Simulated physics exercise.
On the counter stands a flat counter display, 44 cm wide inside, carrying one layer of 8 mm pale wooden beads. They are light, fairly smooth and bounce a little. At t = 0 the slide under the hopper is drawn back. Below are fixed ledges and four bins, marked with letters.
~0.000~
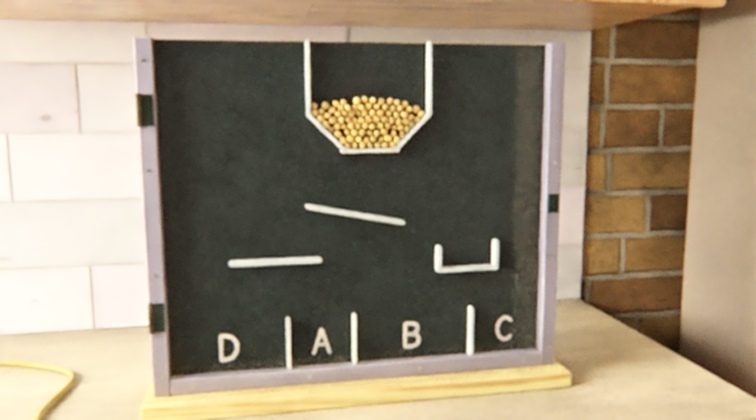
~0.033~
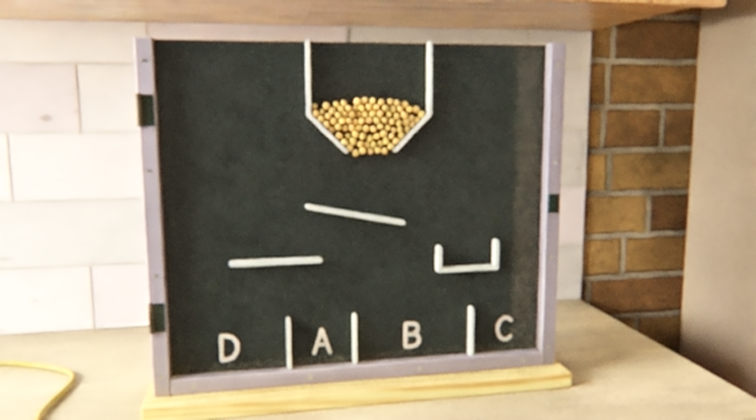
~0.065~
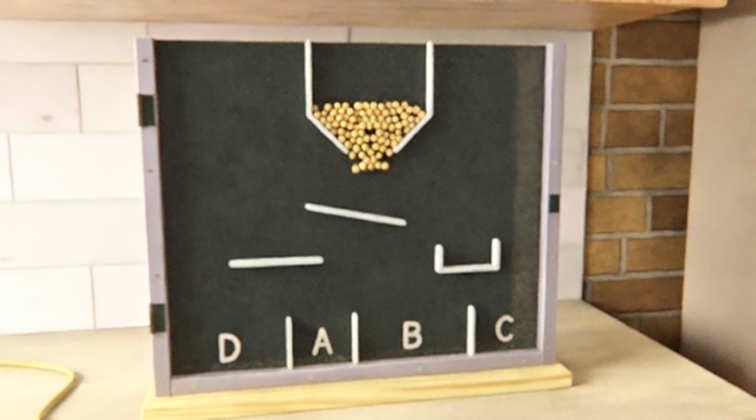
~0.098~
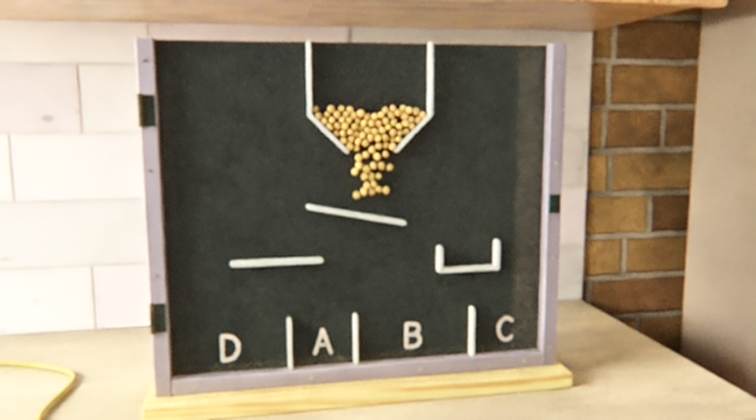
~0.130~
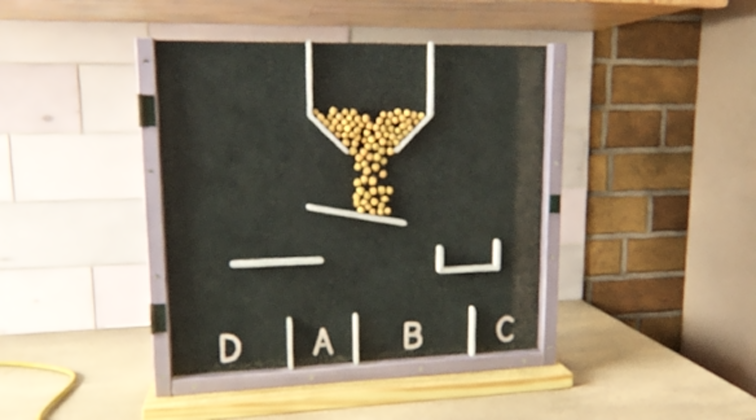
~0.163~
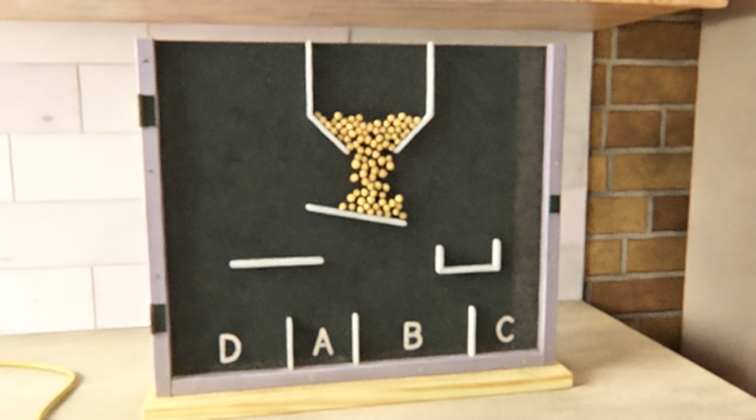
Small golden beads dropped through the opened bottom of a hopper on a dark upright board, poured in a thickening stream onto the sloping ledge below, and spread along it above the lettered sections.
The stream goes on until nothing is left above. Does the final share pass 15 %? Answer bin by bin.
Bin A no, bin B yes, bin C no, bin D no.
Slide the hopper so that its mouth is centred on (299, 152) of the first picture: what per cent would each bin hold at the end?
Bin A: 10; bin B: 30; bin C: 0; bin D: 35.
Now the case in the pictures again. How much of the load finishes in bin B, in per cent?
Some 70 per cent.
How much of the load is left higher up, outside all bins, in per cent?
Some 25 per cent.
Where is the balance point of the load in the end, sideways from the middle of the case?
About 8 cm to the right.
After 0.24 s, 75 % have left the hopper; down in the bins, nothing yet.
After 0.34 s, 100 % have left the hopper; down in the bins, nothing yet.
After 0.55 s, 100 % have left the hopper; down in the bins, B 20 %.
At rest by 2.6 s, A 0 %, B 70 %, C 0 %, D 0 %, left higher up 25 %.
